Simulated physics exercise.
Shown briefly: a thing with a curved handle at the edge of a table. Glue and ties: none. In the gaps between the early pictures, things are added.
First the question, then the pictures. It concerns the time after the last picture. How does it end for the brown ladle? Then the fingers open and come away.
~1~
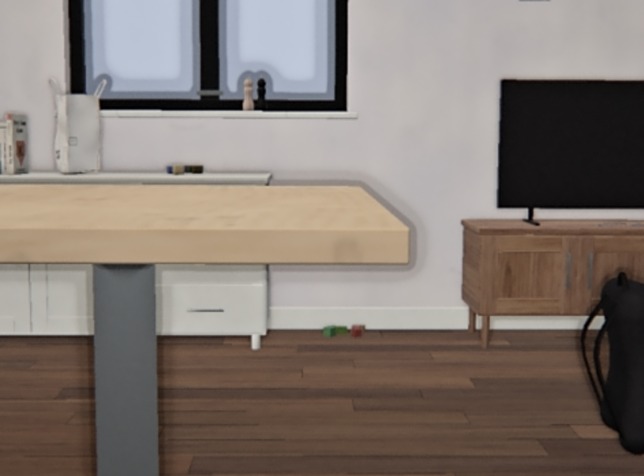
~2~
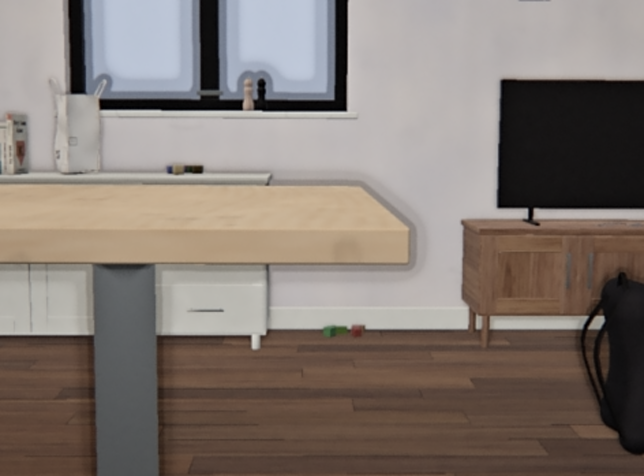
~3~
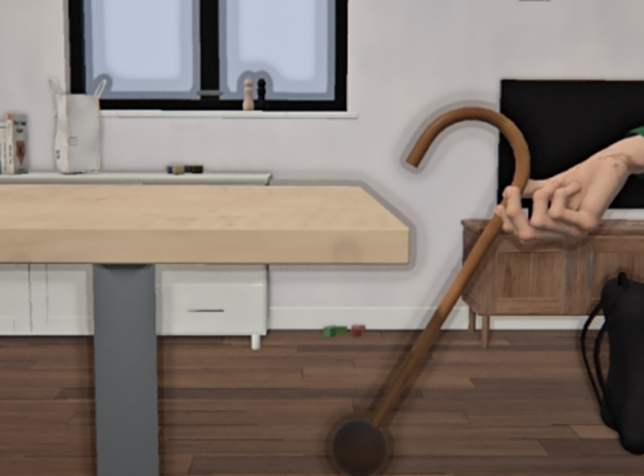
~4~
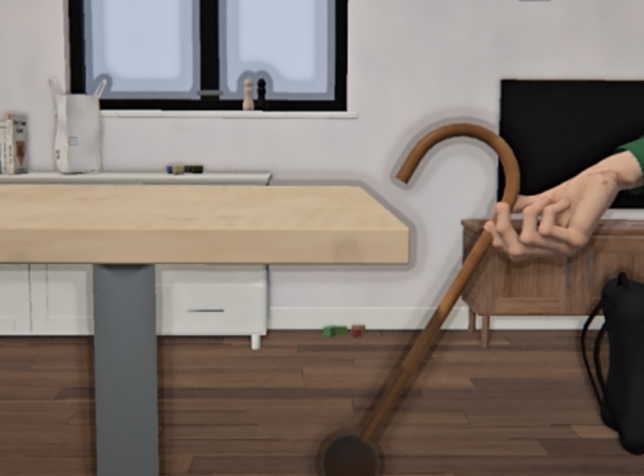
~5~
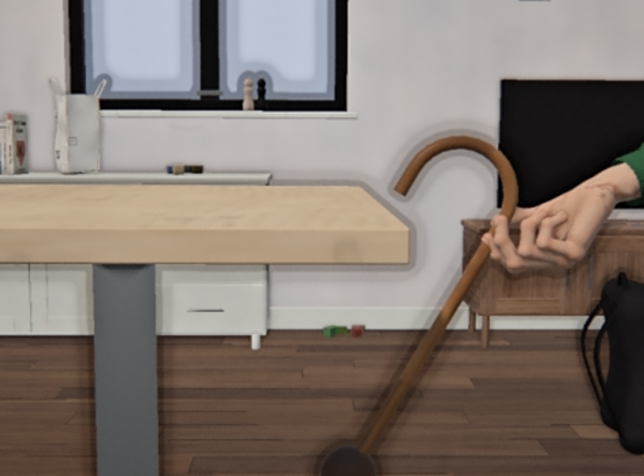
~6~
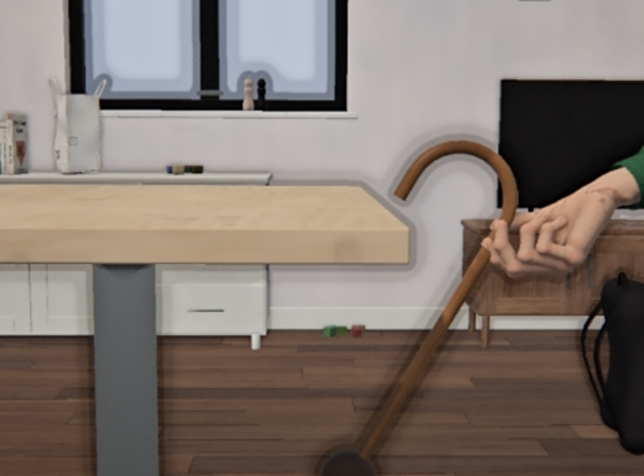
It comes off.
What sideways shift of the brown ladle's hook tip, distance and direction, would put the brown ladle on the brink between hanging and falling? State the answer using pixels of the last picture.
Roughly 20 pixels left.
Then, 0.40 s past the last view, brown ladle come down.
Finally, the brown ladle drops past the edge.
